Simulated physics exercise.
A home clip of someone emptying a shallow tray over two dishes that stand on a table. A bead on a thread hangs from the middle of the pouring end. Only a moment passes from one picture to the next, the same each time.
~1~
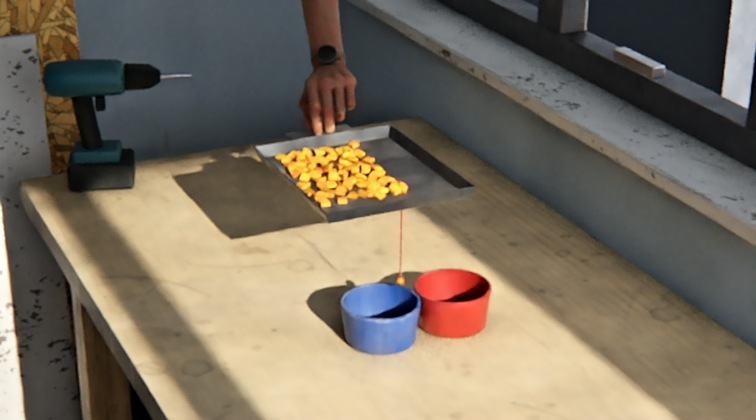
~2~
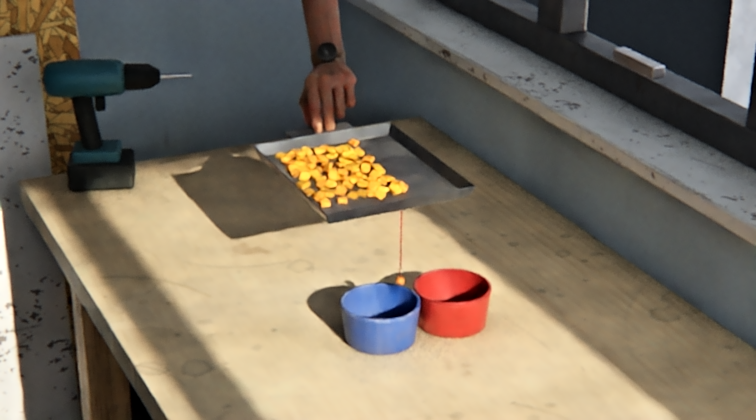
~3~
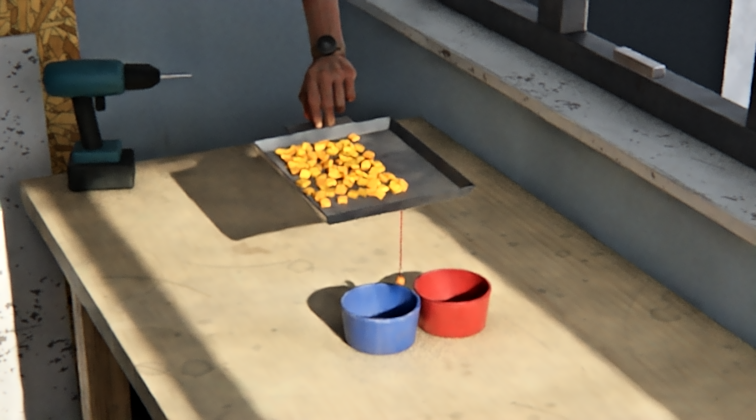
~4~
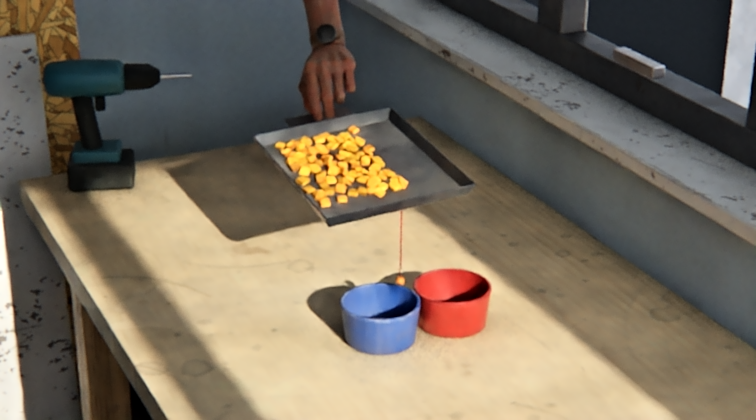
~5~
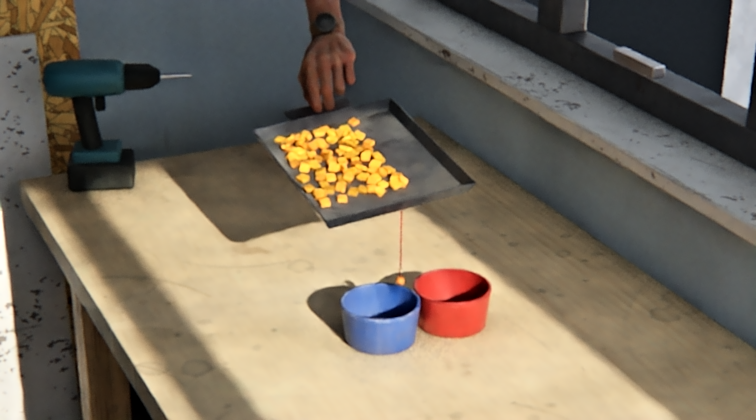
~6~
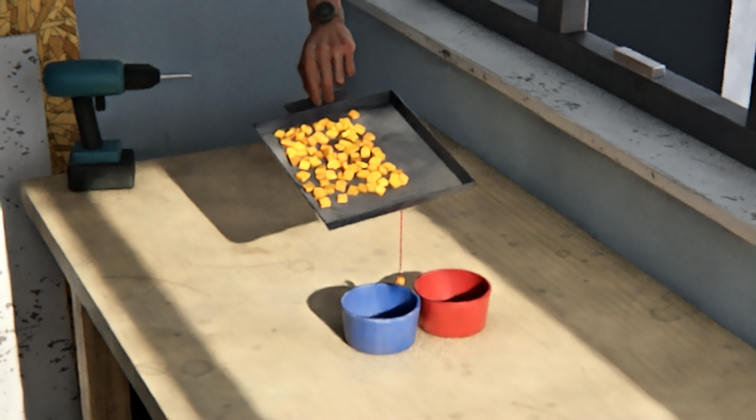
A hand with a dark watch slowly raised the back of a gray tray of small orange pieces, tilting it toward the blue and red dishes on a wooden table, while the pieces barely shifted.
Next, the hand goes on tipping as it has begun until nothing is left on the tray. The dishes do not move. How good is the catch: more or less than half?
Caught overall: Less than half.
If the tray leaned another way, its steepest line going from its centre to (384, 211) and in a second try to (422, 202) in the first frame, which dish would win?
The first try: The left one. The second: The dish on the right.
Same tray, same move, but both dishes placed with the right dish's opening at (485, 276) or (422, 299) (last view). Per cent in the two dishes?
Near 0 % and 80 %.
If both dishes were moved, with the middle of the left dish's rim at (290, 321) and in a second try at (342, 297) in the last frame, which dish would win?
The first try: Right. The second: The left one.
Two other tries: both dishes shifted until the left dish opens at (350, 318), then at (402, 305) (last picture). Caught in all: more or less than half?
In turn: Above a half; below a half.
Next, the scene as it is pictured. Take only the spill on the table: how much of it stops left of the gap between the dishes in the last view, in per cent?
Near 100 %.
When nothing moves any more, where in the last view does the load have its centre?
Close to (339, 348).
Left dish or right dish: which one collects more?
The winner is the left one.
Shortly afterwards, tray tipped steeply; all but a few on the tray; only a few outside both; a little in the air.
Next, tray tipped right over; near a quarter on the tray; a little in the left dish; near a quarter outside both; near a quarter in the air.
Some moments later, tray tipped past a quarter turn; near a third in the left dish; near two thirds outside both.
In the end, tray tipped past a quarter turn; near a third in the left dish; none at all in the right dish; near two thirds outside both.
